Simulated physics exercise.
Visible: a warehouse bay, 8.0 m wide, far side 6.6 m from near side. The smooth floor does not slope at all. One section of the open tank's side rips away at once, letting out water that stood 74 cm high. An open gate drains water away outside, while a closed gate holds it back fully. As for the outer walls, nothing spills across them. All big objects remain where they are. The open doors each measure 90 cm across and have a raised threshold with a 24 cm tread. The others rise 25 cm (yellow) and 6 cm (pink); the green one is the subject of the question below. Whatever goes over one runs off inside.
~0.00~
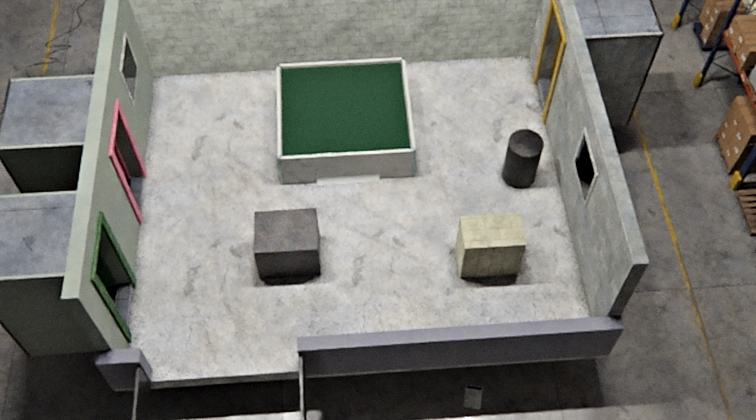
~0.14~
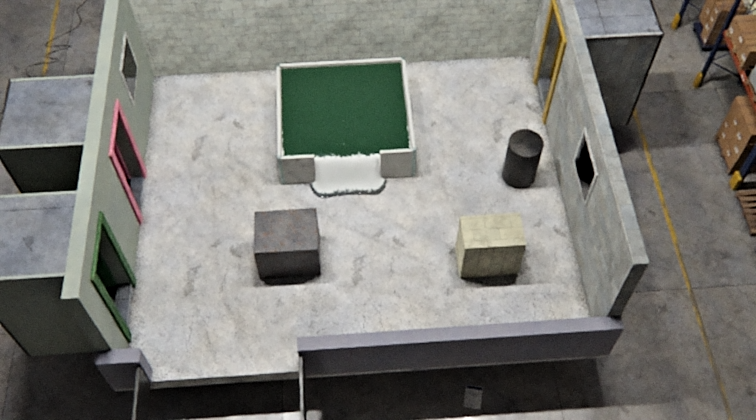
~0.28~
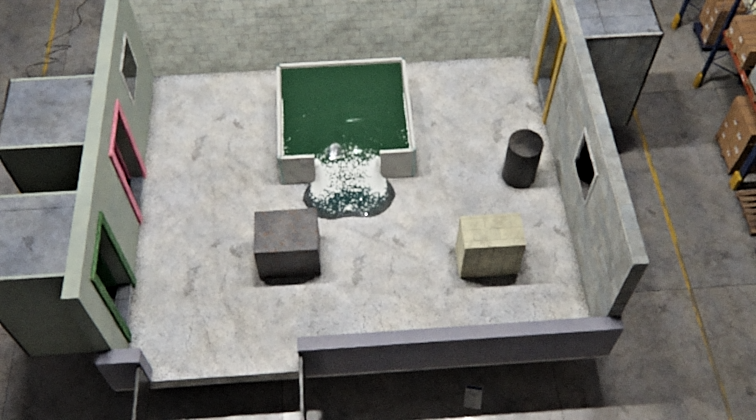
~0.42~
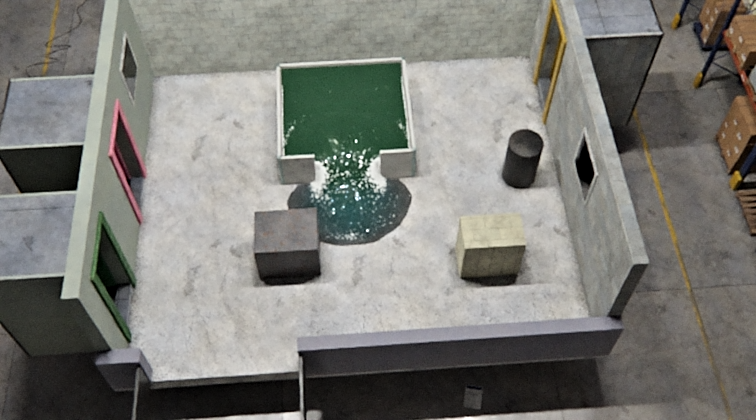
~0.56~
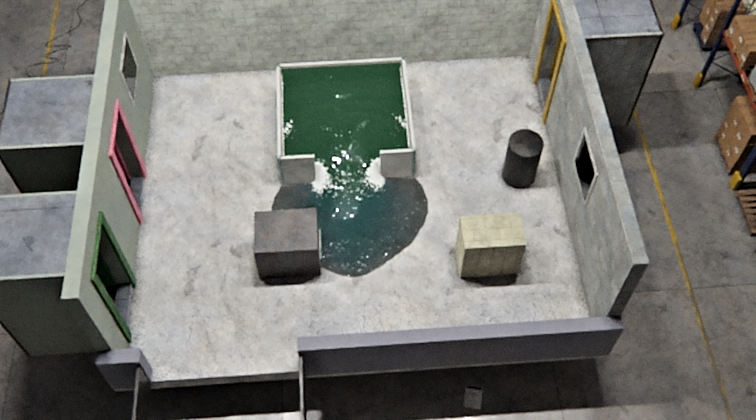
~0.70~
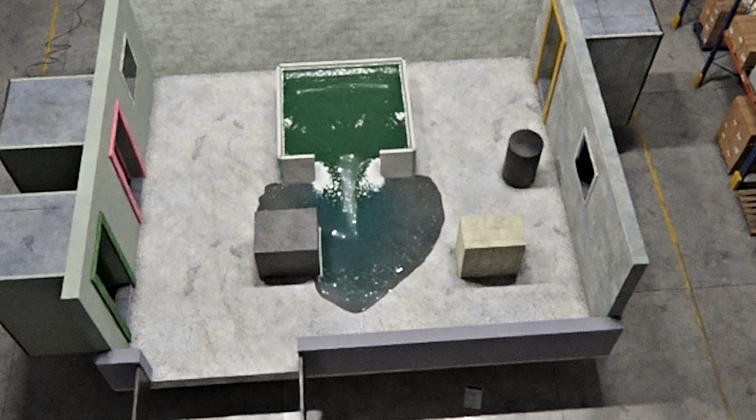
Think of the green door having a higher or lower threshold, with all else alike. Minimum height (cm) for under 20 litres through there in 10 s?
Roughly 8 cm.
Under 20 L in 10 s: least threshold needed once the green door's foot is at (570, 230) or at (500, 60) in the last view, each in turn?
Minimums: About 8.5 cm and 8.0 cm.
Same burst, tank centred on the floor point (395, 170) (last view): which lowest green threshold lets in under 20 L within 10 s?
Then roughly 14.0 cm.
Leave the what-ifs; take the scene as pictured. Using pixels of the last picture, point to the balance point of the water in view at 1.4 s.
(349, 168).
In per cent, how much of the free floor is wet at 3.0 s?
I'd say near 55 percent.
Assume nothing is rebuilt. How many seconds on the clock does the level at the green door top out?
Around 4.0 s, give or take.
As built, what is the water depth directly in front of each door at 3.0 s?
In cm: Yellow 0, green 3, pink 12.
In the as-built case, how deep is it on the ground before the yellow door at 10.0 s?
It works out to about 3.0 centimetres deep.
After 1.4 s water covers 25 % of the floor, deepest (42 cm) near (350, 188); it has not reached the green door.
After 3.0 s water covers 55 % of the floor, deepest (34 cm) near (362, 353); 3 cm at the green door, 0 litres in over its 17 cm threshold.
After 10.0 s water covers 95 % of the floor, deepest (15 cm) near (343, 76); 8 cm at the green door, 0 litres in over its 17 cm threshold.
At the green door as built, the water arrived by 2.7 s and peaked near 14 cm at 4.0 s.
With a threshold of 6.5 cm, 41 litres would have come in within the 10 s; with 9 cm, 13 litres. So under 20 litres takes about 8 cm.
